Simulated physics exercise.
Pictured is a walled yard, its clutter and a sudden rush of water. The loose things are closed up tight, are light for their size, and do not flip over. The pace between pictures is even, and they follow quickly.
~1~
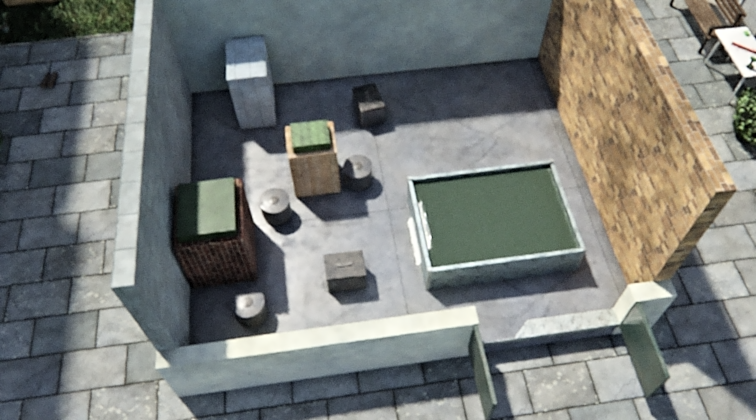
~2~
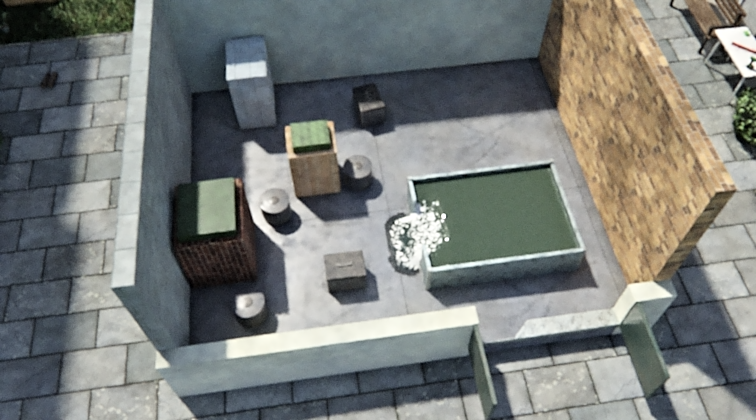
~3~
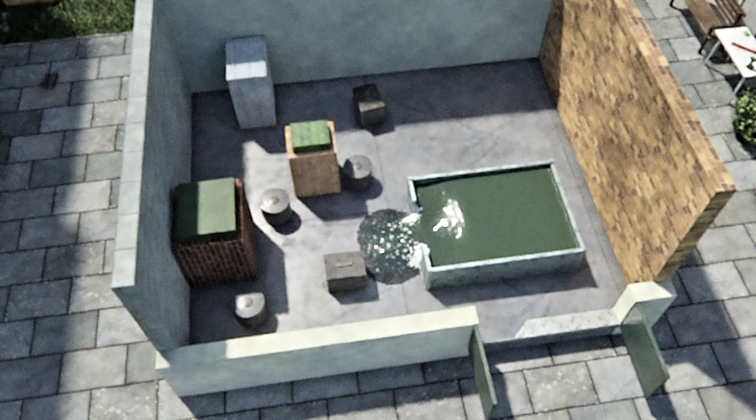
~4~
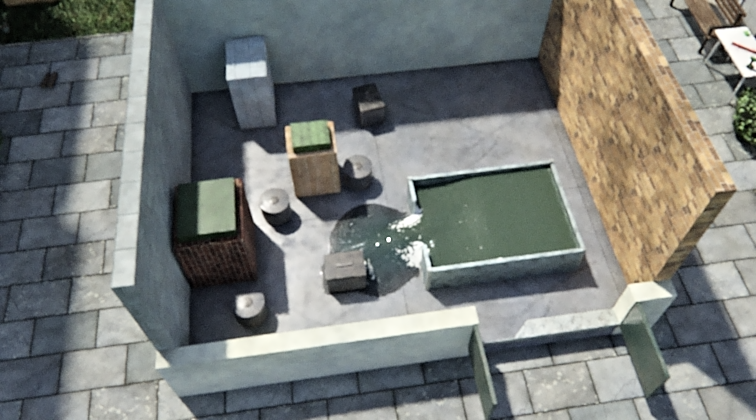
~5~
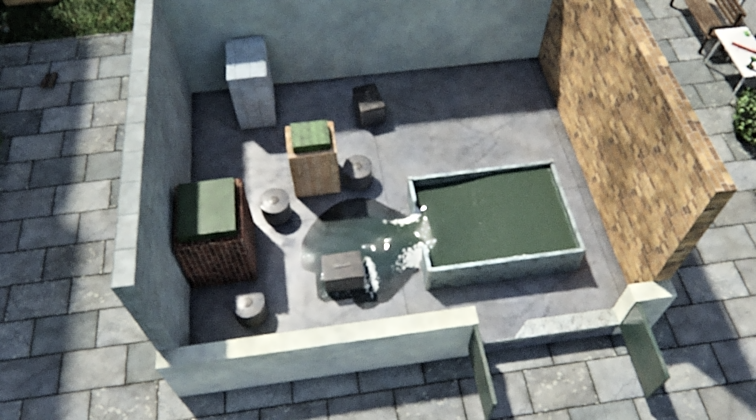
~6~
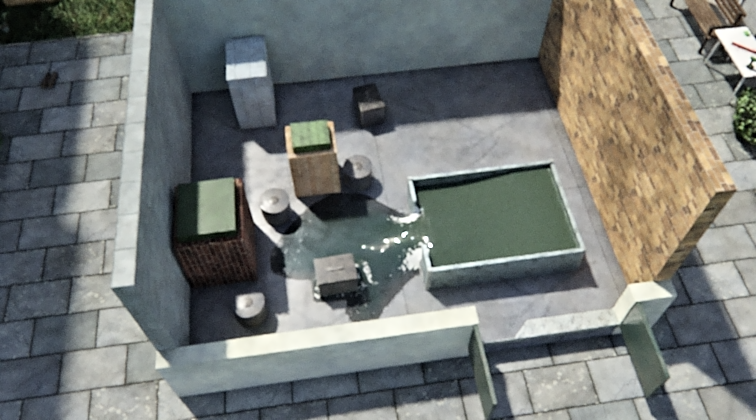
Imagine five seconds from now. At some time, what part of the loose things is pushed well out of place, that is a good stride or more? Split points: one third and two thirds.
It lands in the middle band.
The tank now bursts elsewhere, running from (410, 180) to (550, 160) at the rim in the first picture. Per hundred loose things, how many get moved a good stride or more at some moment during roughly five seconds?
I'd guess close to 20 percent.
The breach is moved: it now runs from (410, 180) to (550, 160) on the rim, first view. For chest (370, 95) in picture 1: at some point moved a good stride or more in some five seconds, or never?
Bottom line: It got there.
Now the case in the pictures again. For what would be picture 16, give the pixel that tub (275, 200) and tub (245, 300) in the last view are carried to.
They end up close to (225, 174) and close to (205, 328).
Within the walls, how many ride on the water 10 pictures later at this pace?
Exactly 1 of them.
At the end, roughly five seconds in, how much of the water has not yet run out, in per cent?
100 %.
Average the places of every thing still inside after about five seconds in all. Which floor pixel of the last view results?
Roughly (298, 201).
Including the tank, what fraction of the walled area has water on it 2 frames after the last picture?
25 per cent, roughly.
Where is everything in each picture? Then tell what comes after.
The first picture shows a chest at (344, 265), on the bottom; a tub at (357, 166) rests on the ground; 0 of 5 have shifted.
The second picture shows a chest at (344, 265), on the bottom; a tub at (357, 166), on the bottom; 0 of 5 have shifted.
The third picture shows a chest at (344, 265) rests on the ground; a tub at (357, 166) rests on the ground; 0 of 5 have shifted.
The fourth picture shows a chest at (344, 265) rests on the ground; a tub at (357, 166) rests on the ground; 0 of 5 have shifted.
The fifth picture shows a chest at (342, 265) rests on the ground, close to its start; a tub at (357, 166), on the bottom; 0 of 5 have shifted.
The sixth picture shows a chest at (335, 269), on the bottom, close to its start; a tub at (357, 166) rests on the ground; 1 of 5 have shifted.
A moment on, 1 of 5 are well off their spots; 0 afloat.
Next, 3 of 5 are well off their spots; 1 afloat.
Later, 3 of 5 are well off their spots; 2 afloat.
In the end, 2 of 5 are well off their spots, and 3 have been at some point; 2 afloat.
